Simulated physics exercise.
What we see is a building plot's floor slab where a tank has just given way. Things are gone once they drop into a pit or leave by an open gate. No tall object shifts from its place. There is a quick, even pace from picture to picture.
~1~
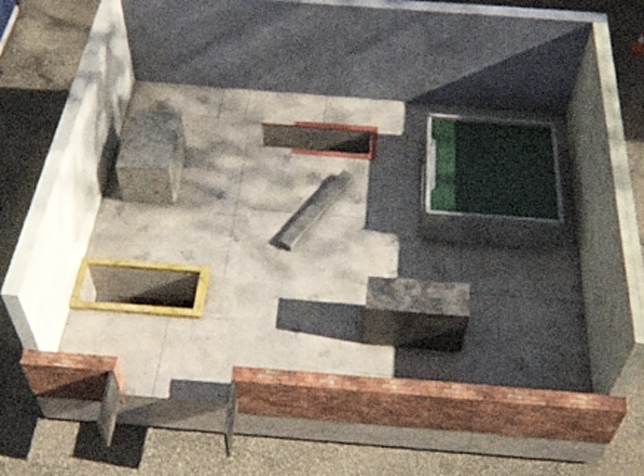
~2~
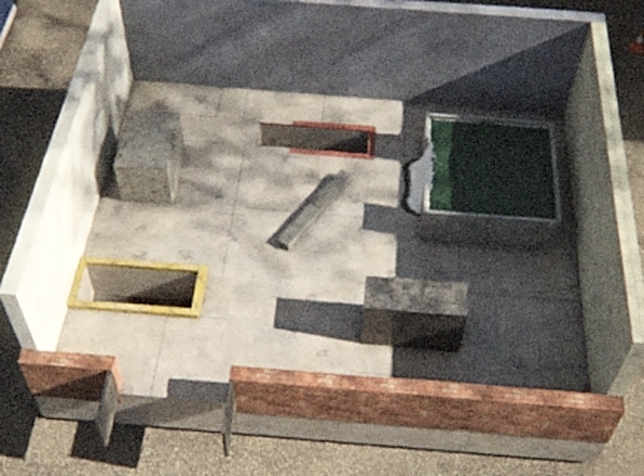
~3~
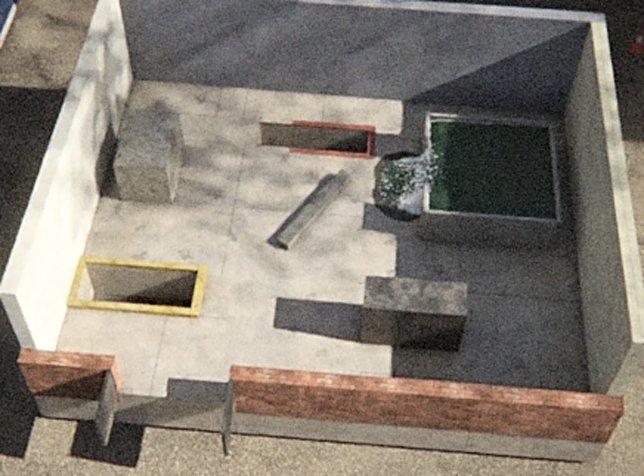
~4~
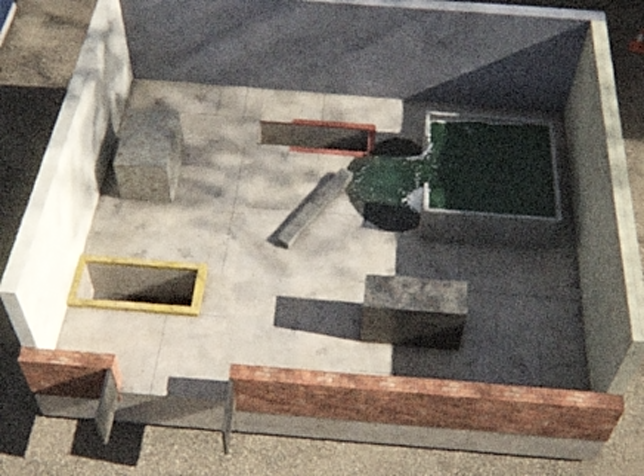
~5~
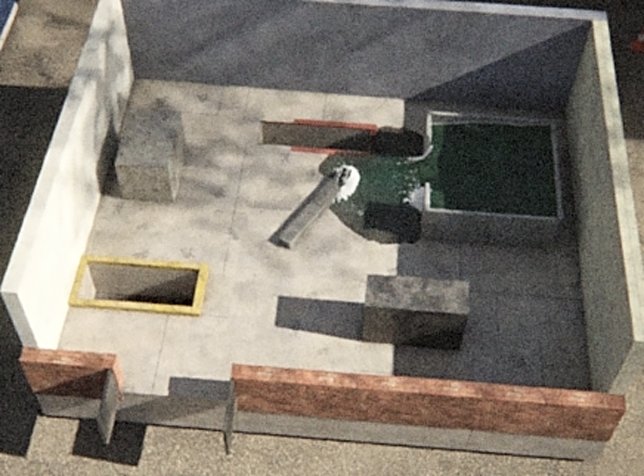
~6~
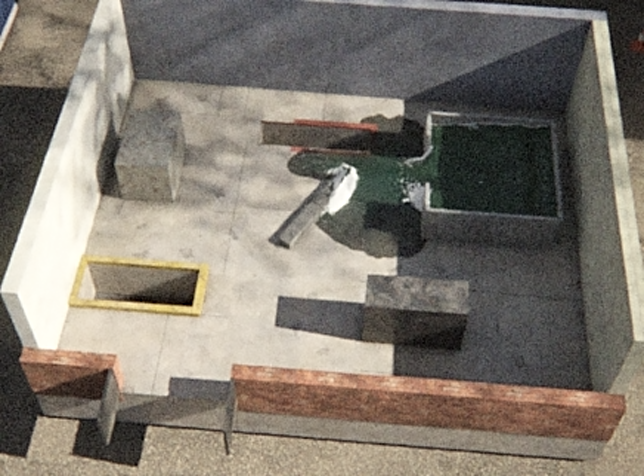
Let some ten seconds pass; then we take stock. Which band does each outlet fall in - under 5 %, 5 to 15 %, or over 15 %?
Bands: The gate is in the 5 to 15 % band; the red pit is in the over 15 % band; the yellow pit is in the under 5 % band.
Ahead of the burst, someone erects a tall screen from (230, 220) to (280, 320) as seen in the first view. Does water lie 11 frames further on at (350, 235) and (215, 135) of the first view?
Soaked, soaked.
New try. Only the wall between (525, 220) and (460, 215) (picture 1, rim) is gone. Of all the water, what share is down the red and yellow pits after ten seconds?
The red pit takes 2 per cent and the yellow pit 0 per cent.
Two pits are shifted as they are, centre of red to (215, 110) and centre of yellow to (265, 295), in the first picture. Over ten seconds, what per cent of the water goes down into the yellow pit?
The yellow pit receives 10 per cent.
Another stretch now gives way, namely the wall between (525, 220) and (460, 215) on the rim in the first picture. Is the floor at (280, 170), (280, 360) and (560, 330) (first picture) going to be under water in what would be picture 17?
Spot by spot: Unaffected, then unaffected, then soaked through.
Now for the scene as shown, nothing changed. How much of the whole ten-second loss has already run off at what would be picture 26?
I get 45 percent.
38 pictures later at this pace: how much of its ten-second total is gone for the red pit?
My guess is about 75 %.
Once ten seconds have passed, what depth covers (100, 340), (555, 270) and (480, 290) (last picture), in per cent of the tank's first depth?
Roughly 8, 6 and 2 per cent, in turn.
A moment on, water covers 15 % of the floor; the gate 0 %, the red pit 5 %, the yellow pit 0 %.
Next, water covers 35 % of the floor; the gate 0 %, the red pit 10 %, the yellow pit 0 %.
Then, water covers 45 % of the floor; the gate 2 %, the red pit 16 %, the yellow pit 0 %.
Later, water covers 65 % of the floor; the gate 5 %, the red pit 25 %, the yellow pit 0 %.
In the end, water covers 80 % of the floor; the gate 8 %, the red pit 33 %, the yellow pit 0 %.
